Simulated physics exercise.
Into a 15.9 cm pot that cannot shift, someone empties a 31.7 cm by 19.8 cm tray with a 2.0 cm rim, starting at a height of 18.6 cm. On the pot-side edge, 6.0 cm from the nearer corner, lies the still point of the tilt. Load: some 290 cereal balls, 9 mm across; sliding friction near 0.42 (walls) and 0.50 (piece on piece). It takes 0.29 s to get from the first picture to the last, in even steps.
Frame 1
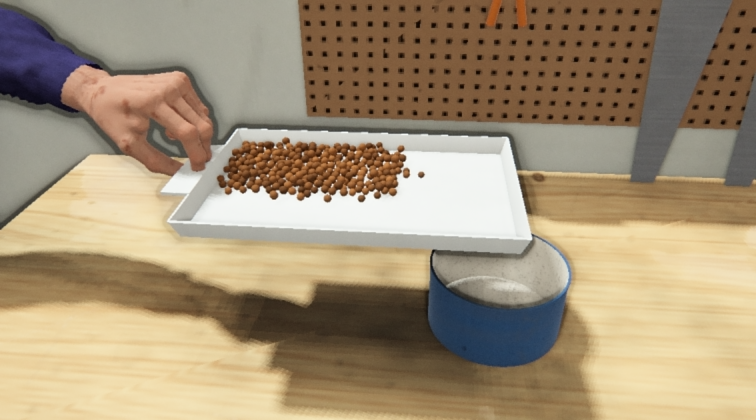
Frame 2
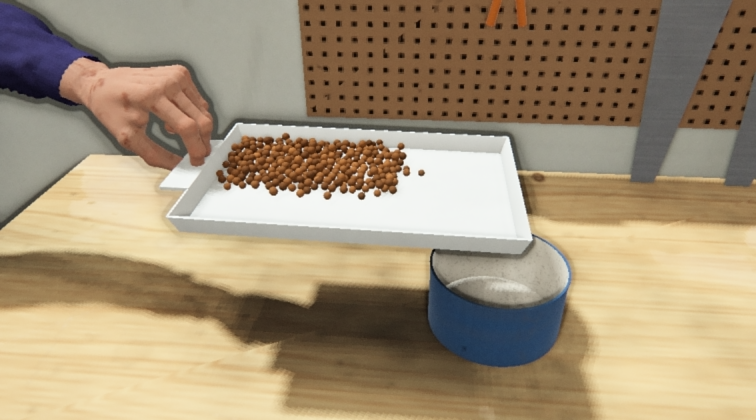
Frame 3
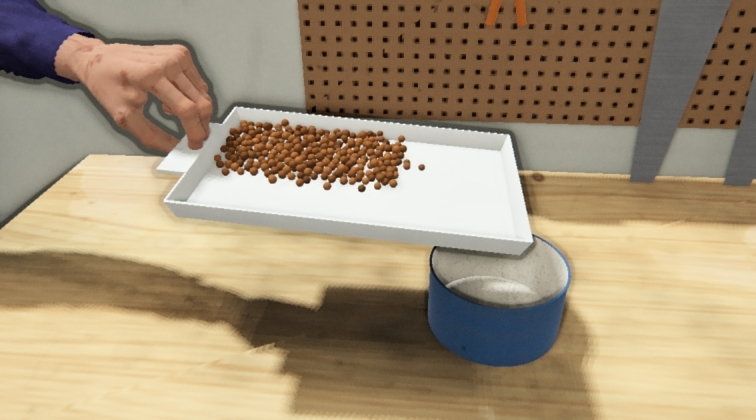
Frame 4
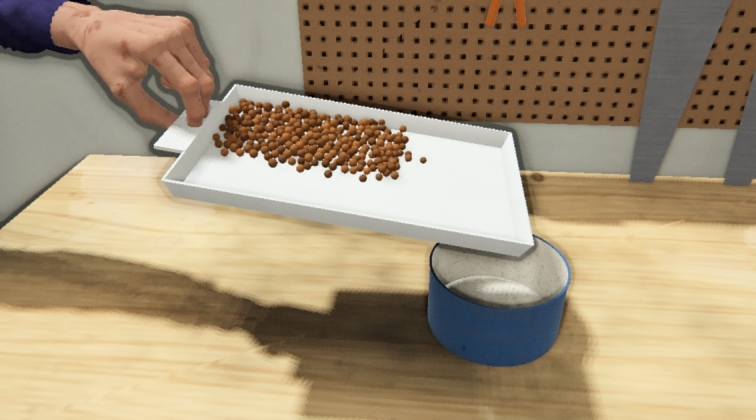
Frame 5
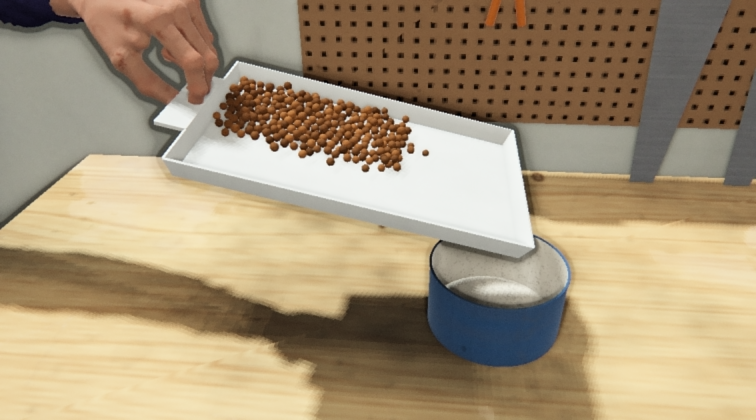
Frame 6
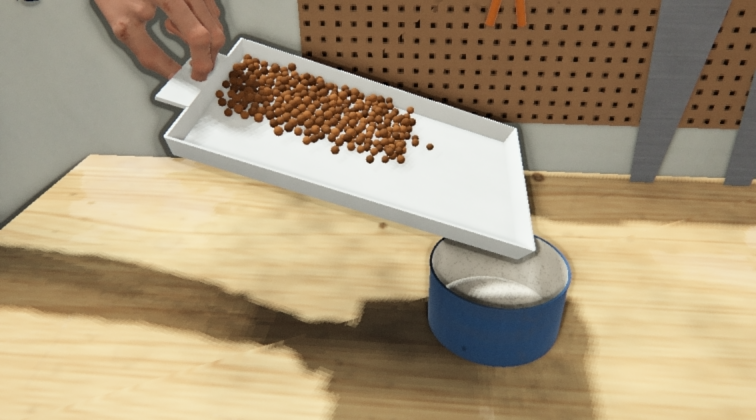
A white rectangular tray of small round brown balls tilts gradually as a hand in a dark purple sleeve raises its left end, while the right edge stays nearly in place above a blue pot. The balls remain clustered toward the left, shifting only slightly. The still camera looks down on a sunlit wooden workbench, with a brown pegboard on the pale wall behind.
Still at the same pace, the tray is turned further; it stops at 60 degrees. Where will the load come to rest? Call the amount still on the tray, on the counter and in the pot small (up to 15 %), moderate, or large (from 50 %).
At the end, tray: Moderate, counter: Large, pot: Small.
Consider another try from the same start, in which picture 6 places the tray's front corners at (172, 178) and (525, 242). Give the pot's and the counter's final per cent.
Per cent by place - pot 0, counter 30.
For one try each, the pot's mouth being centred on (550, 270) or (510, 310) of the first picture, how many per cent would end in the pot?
Close to 15 in a hundred, then close to 25 in a hundred.
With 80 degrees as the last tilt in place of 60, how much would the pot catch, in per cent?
Near 10 %, then.
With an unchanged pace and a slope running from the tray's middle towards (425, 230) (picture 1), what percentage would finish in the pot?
About 0 per cent.
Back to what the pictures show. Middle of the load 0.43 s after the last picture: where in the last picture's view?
Approx. (492, 172).
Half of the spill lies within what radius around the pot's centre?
Distance: Around 20 cm.
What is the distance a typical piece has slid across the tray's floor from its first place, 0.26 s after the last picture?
I'd say close to 5 centimetres.
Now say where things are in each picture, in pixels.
In the first frame, tray tilt 0 degrees, front corners at (177, 218) and (523, 235); middle of the pieces at (319, 166); pot at (499, 263).
In the second frame, tray tilt 1 degrees, front corners at (176, 213) and (523, 235); middle of the pieces at (318, 163).
In the third frame, tray tilt 5 degrees, front corners at (174, 198) and (524, 237), lowest corner right front; middle of the pieces at (318, 152).
In the fourth frame, tray tilt 9 degrees, front corners at (172, 177) and (525, 239), lowest corner right front; middle of the pieces at (319, 137).
In the fifth frame, tray tilt 14 degrees, front corners at (173, 156) and (526, 241), lowest corner right front; middle of the pieces at (321, 123).
In the sixth frame, tray tilt 19 degrees, front corners at (175, 135) and (528, 243), lowest corner right front; middle of the pieces at (325, 108); pot at (499, 263).
Then, 0.26 s after the last picture, tilt 40 degrees; the tray holds 100 %, the pot 0 %.
Then, 0.43 s after the last picture, tilt 53 degrees; the tray holds 100 %, the pot 0 %.
Then, 0.71 s after the last picture, tilt 60 degrees; the tray holds 40 %, the pot 0 %.
In the end, tray 40 %, counter 55 %, pot 5 %.
